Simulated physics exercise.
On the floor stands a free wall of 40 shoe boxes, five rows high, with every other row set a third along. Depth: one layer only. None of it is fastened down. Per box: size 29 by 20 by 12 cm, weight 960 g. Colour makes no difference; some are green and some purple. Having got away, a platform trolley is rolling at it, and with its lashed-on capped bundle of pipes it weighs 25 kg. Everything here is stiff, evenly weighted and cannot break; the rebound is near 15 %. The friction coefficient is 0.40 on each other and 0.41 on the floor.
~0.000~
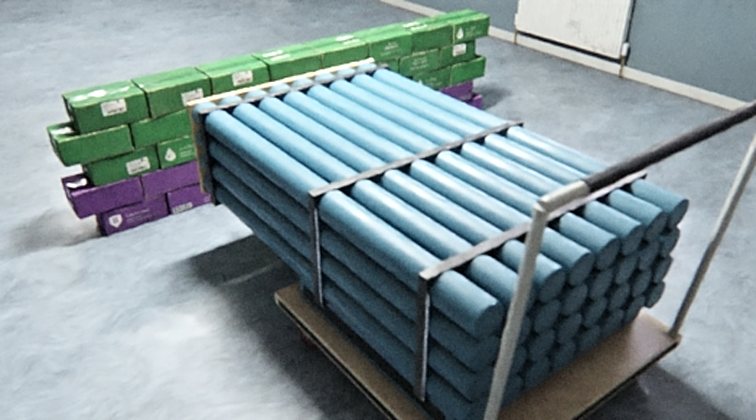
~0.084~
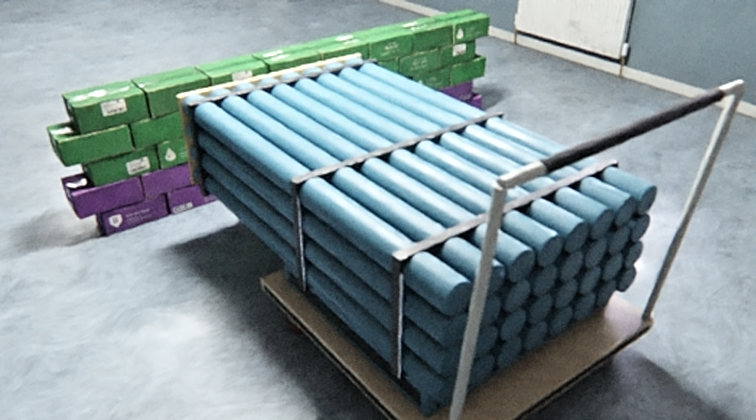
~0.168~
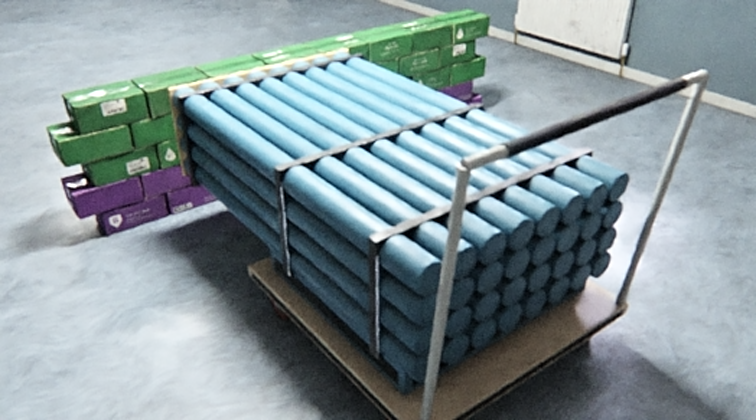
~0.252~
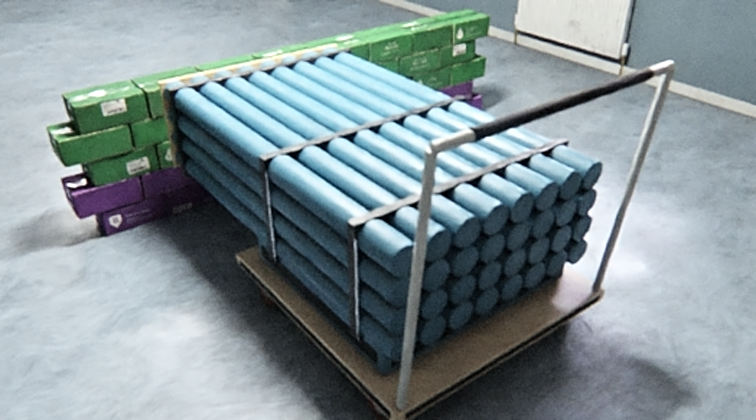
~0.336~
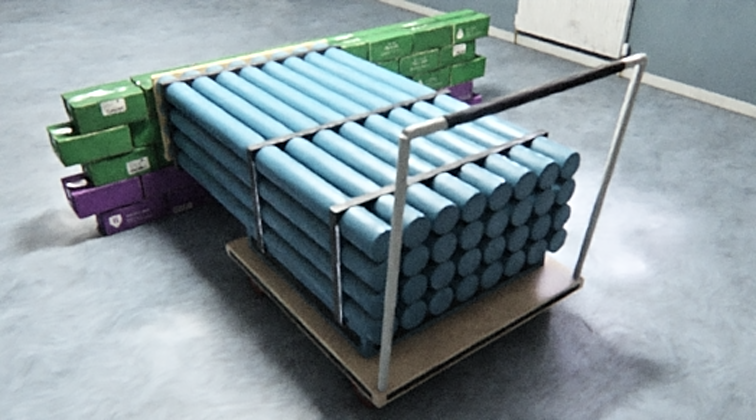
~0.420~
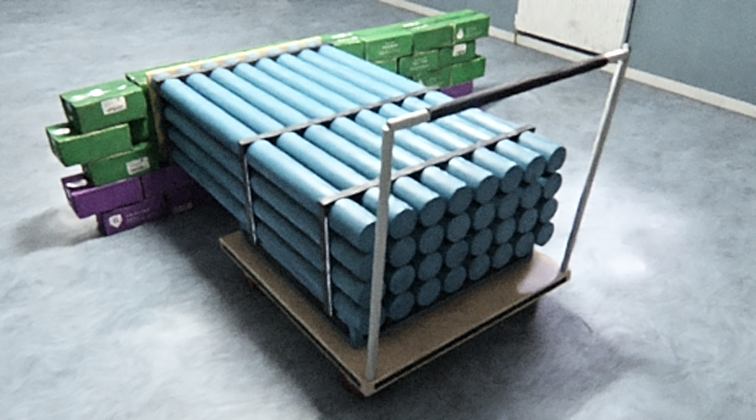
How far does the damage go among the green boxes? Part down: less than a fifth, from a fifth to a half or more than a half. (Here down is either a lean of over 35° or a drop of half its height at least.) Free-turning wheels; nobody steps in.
The down tally is going to be over one in two.
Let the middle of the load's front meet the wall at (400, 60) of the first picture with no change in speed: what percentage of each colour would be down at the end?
Then purple ends 0 per cent down and green 50 per cent.
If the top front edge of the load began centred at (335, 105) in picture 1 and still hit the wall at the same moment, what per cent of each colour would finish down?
You'd end up with purple at 0 per cent down and green at 60 per cent.
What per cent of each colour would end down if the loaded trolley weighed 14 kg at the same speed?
Purple 0, green 0 %.
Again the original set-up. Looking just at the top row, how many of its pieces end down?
Exactly 6.
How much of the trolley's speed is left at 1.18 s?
It is moving at around 0.1 m/s.
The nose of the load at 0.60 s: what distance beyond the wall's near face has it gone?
Around 15 cm beyond.
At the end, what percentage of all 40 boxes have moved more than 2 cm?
It comes to 45 percent.
By 0.60 s, load 16 cm past the wall's line, still rolling; none of the 24 green boxes down (0 of 40 in all colours); top green box unmoved.
By 0.84 s, load 20 cm past the wall's line, still rolling; 14 of the 24 green boxes down (14 of 40 in all colours); top green box unmoved.
By 1.18 s, load 23 cm past the wall's line, still rolling; 15 of the 24 green boxes down (15 of 40 in all colours); top green box unmoved.
When it is over (2.0 s), load 24 cm past the wall's line, stopped; 15 of the 24 green boxes down (15 of 40 in all colours); top green box unmoved; top purple box unmoved. That is 62 per cent. In pixels of the last frame, middles, top green box near (461, 27), top purple box near (103, 189).
